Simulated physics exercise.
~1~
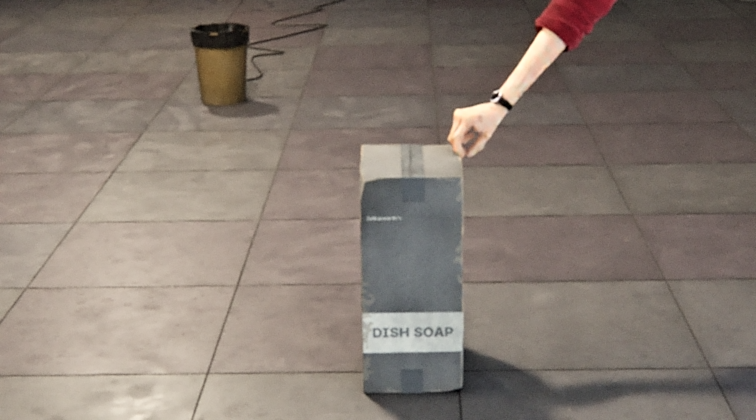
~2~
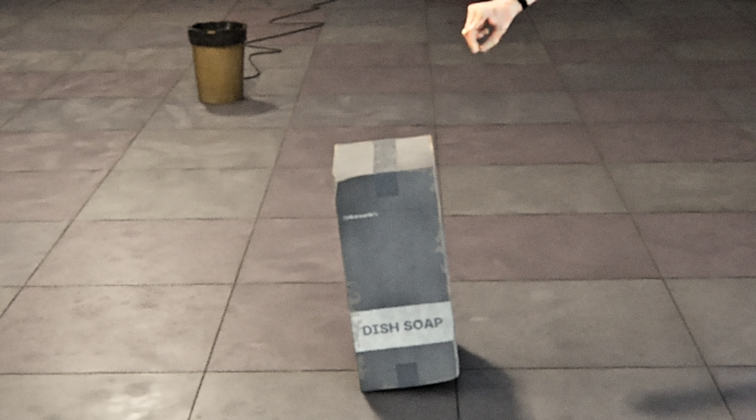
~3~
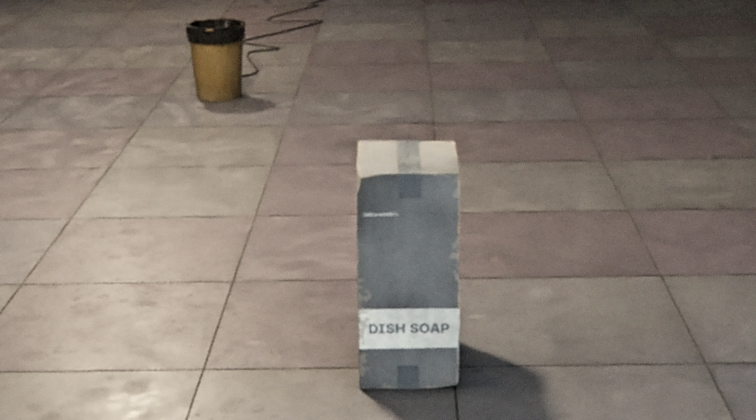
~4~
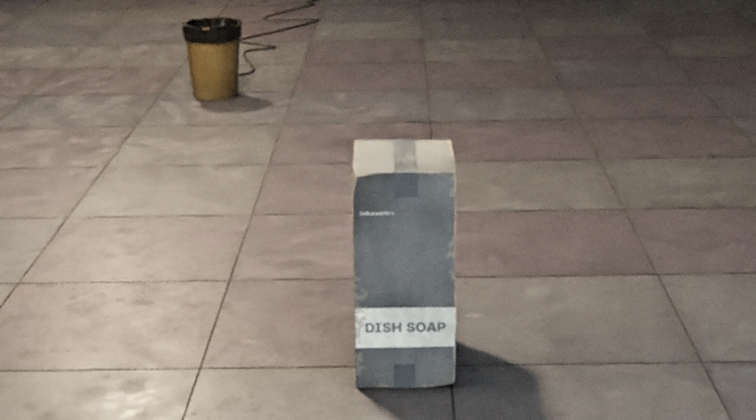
The clip opens on a tall grey box labelled "DISH SOAP" standing upright on a tiled floor, with a yellow bin lined in black behind it to the left. A hand reaching in from the upper right, with a red sleeve and a dark wristband, touches the top right edge of the box. The box tips to the left as the hand lets go and draws back. With the hand out of view, the box rocks back to the right onto its base. It stays there, standing upright and still, while the view sways slightly.
